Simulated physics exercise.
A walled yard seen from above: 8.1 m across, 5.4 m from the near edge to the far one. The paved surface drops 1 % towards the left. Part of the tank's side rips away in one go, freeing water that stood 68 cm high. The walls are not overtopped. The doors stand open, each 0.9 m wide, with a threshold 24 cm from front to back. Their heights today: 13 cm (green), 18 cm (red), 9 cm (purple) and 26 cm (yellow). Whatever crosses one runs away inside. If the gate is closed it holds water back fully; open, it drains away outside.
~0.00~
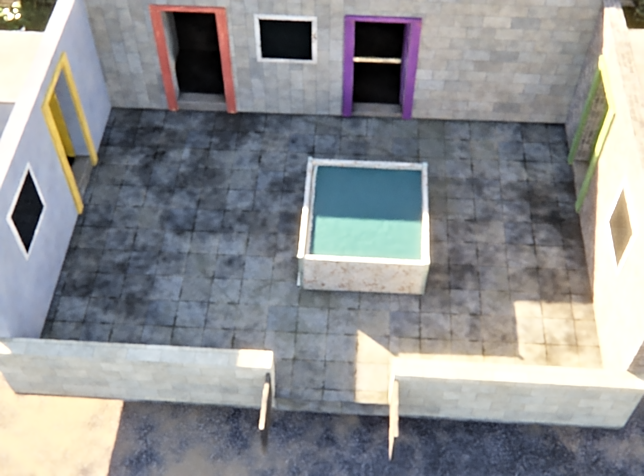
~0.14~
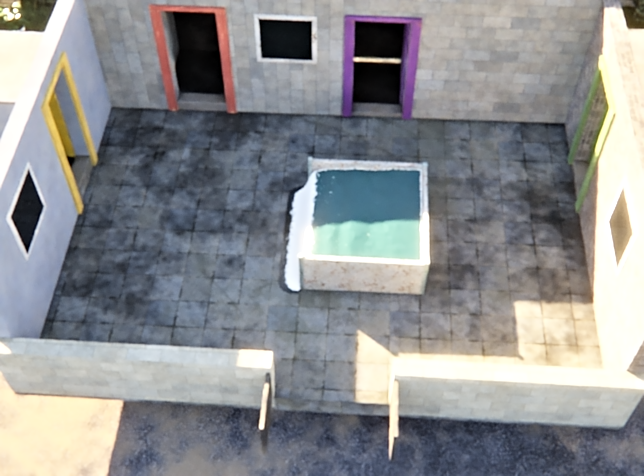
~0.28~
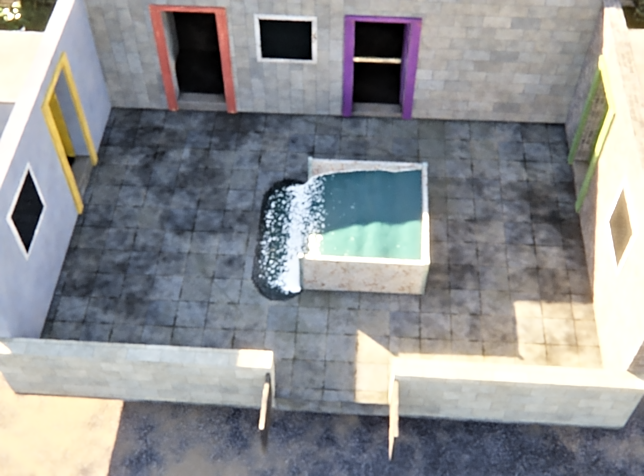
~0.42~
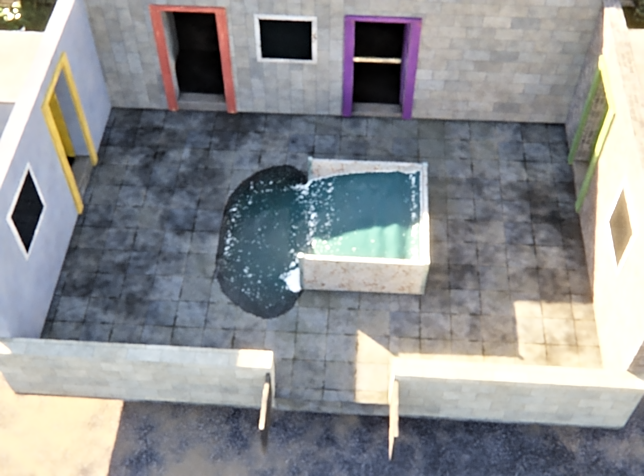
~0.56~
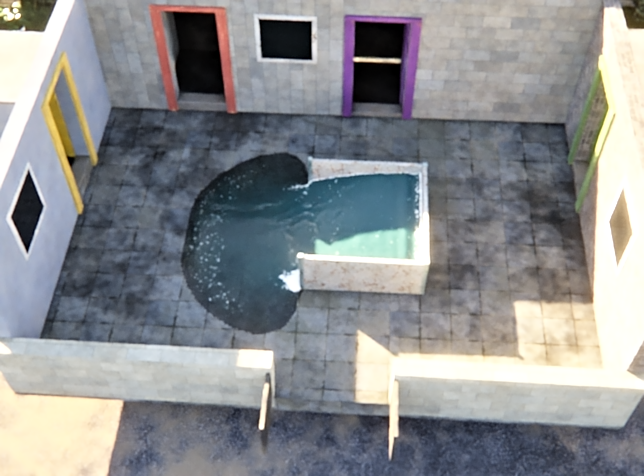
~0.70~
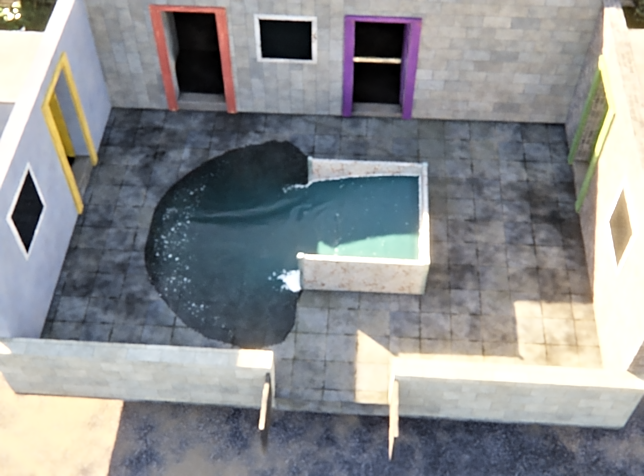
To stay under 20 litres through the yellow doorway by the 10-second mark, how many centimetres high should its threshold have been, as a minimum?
Close to 23 cm is just enough.
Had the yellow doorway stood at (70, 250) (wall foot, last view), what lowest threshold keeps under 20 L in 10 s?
Roughly 26 cm.
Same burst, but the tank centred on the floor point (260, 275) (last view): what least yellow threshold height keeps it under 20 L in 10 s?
Some 18 cm.
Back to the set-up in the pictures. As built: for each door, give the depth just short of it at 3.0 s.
In cm: Green 0, red 11, purple 0, yellow 22.
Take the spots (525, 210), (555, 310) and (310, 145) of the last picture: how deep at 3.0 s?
In that order: 0, 0 and 0 cm.
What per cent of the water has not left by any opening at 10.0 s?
Roughly 96 in a hundred.
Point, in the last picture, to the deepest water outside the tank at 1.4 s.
Around (71, 240).
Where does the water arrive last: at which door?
The green one.
After 1.4 s water covers 40 % of the floor, deepest (32 cm) near (71, 240); 27 cm at the yellow door, 0 litres in over its 26 cm threshold.
After 3.0 s water covers 45 % of the floor, deepest (33 cm) near (110, 113); 22 cm at the yellow door, 8 litres in over its 26 cm threshold.
After 10.0 s water covers 95 % of the floor, deepest (10 cm) near (71, 240); 8 cm at the yellow door, 8 litres in over its 26 cm threshold.
At the yellow door as built, the water arrived by 1.2 s and peaked near 31 cm at 1.8 s.
With a threshold of 18.5 cm, 58 litres would have come in within the 10 s; with 25 cm, 12 litres. So under 20 litres takes about 23 cm.
